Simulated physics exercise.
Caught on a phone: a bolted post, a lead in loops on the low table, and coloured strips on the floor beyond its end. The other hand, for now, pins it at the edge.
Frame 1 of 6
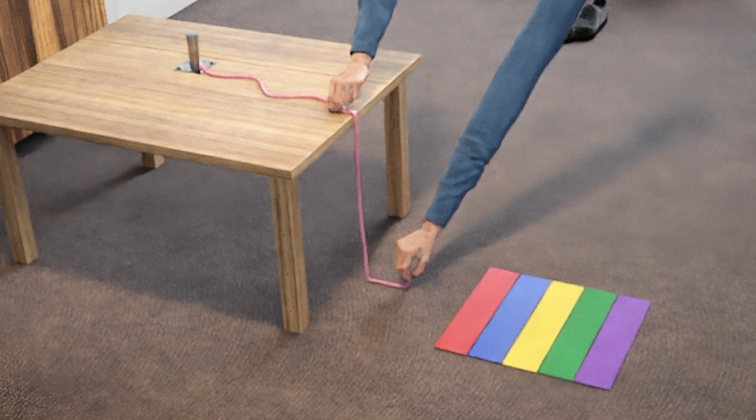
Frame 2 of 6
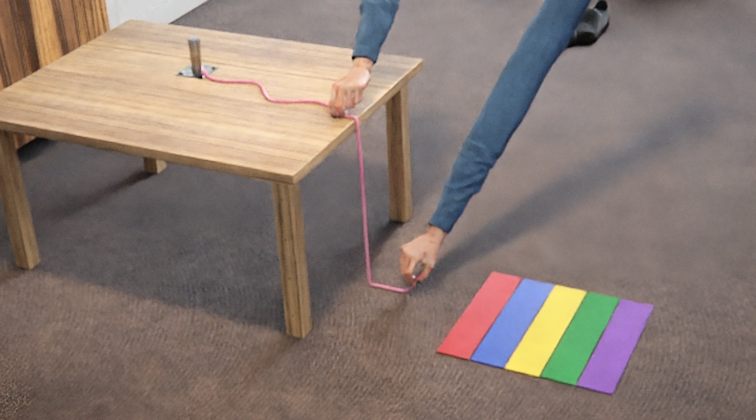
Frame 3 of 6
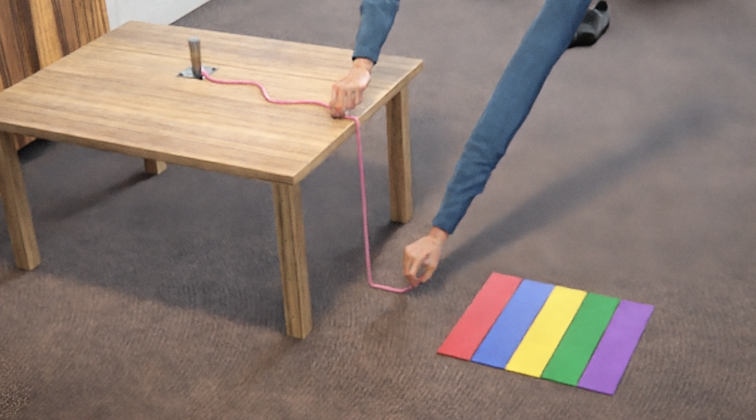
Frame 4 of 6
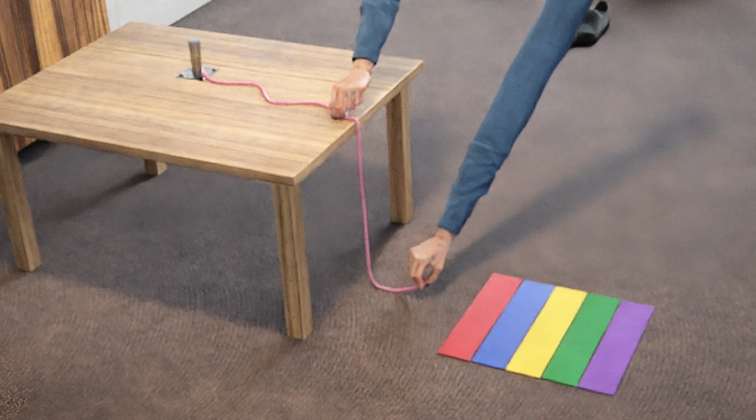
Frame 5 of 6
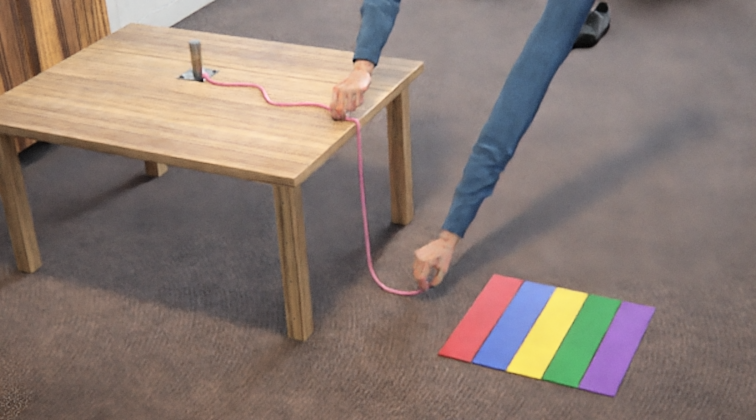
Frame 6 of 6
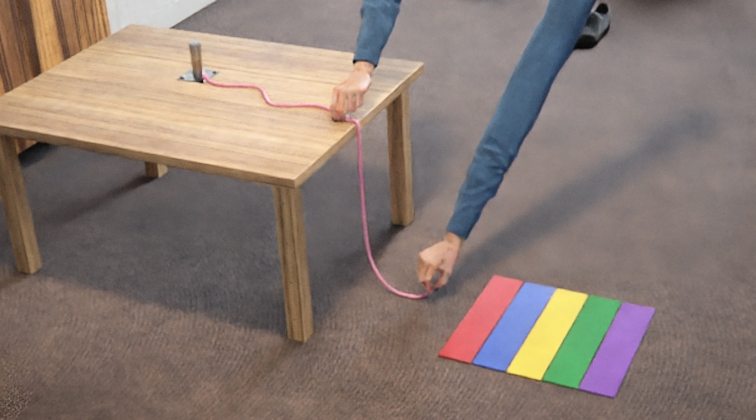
A hand near the floor draws the end of a pink cord slightly rightward, its lower bend loosening into a curve, while the other hand pins the cord at the wooden table's edge, with five coloured strips lying nearby.
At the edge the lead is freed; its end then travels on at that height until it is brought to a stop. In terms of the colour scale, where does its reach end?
At yellow.
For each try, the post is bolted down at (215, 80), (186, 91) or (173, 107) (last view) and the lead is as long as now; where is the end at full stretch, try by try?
The places are (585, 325), (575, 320) and (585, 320).
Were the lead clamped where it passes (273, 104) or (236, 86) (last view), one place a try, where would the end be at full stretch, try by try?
First try close to (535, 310), second close to (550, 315).
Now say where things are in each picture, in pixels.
End (410, 277); red (461, 336); blue (494, 344); yellow (529, 352); green (564, 360); purple (600, 369), in the first picture.
End (414, 282); lead through (222, 81) (265, 94) (325, 104) (359, 145) (364, 209) (369, 272), in the second picture.
End (417, 283), in the third picture.
End (423, 285); lead through (222, 83) (265, 96) (325, 106) (359, 146) (364, 210) (370, 274), in the fourth picture.
End (428, 287), in the fifth picture.
End (432, 289); lead through (223, 86) (266, 98) (326, 108) (360, 149) (364, 212) (379, 276), in the sixth picture.
Soon after, end near (491, 302); over red.
Then, end near (532, 311); over blue.
At full stretch, end near (556, 316); over yellow. It halts on the yellow strip.
